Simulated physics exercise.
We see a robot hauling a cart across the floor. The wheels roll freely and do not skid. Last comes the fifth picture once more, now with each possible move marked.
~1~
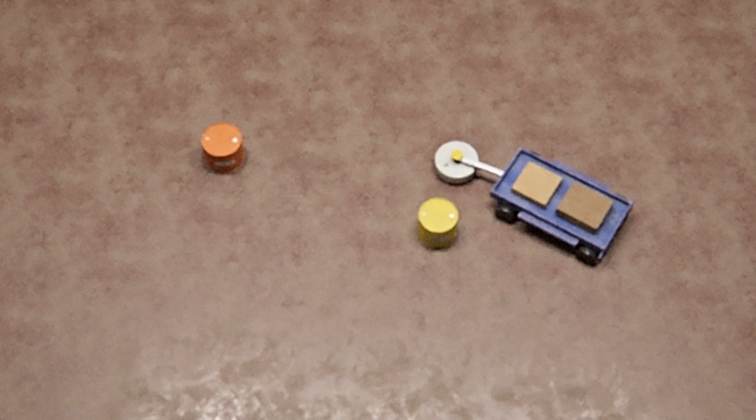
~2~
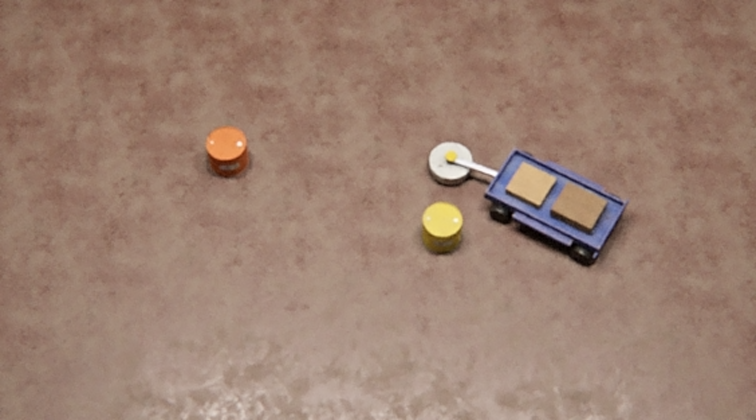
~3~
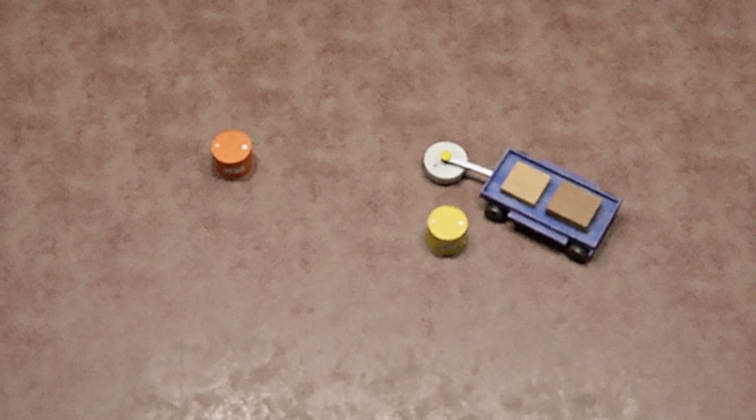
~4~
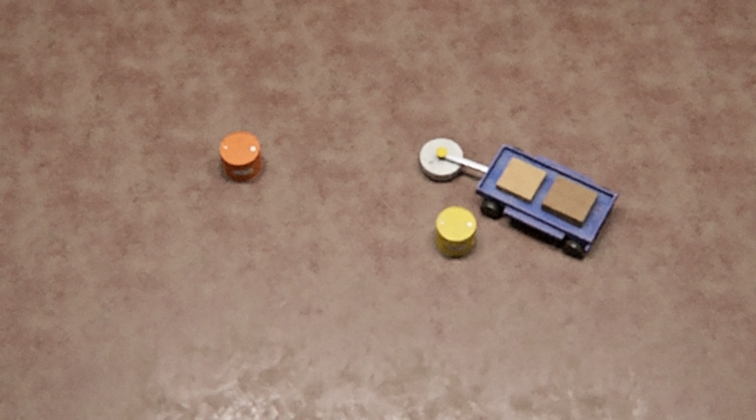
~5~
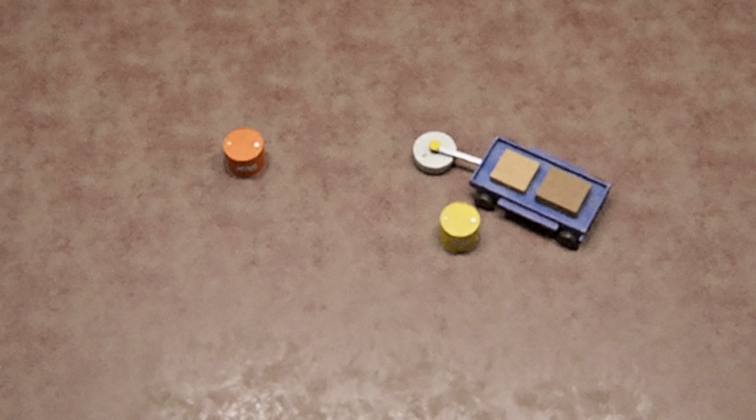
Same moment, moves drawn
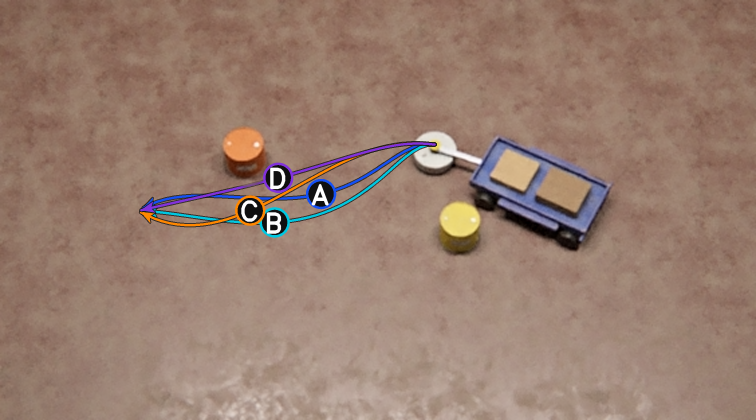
At the start, a small, round white robot is hitched to a blue cart carrying two brown blocks, with a yellow tub just below and an orange tub off to the left. The robot pulls the cart slightly leftward, while both tubs shift a little right in view and the cart draws closer to the yellow one.
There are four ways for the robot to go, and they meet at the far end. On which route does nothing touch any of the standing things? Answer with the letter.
Line C does it.
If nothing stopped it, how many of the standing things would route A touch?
In all, two.
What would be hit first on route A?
First the yellow tub.
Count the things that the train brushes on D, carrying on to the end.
In all, one.
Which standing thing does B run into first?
First the yellow tub.
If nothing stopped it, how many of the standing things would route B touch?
It touches one.
On the copy, A from (435, 145) via (297, 198) to (143, 208); B from (435, 145) via (300, 219) to (144, 211); C from (435, 145) via (286, 192) to (141, 212); D from (435, 145) via (294, 173) to (141, 210).
On C. First, robot (331, 175), cart (442, 165).
Then, robot (231, 224), cart (339, 185).
Finally, robot (141, 217), cart (253, 204); nothing has been touched.
By contrast, A meets the orange tub and yellow tub; B meets the yellow tub; D meets the orange tub.
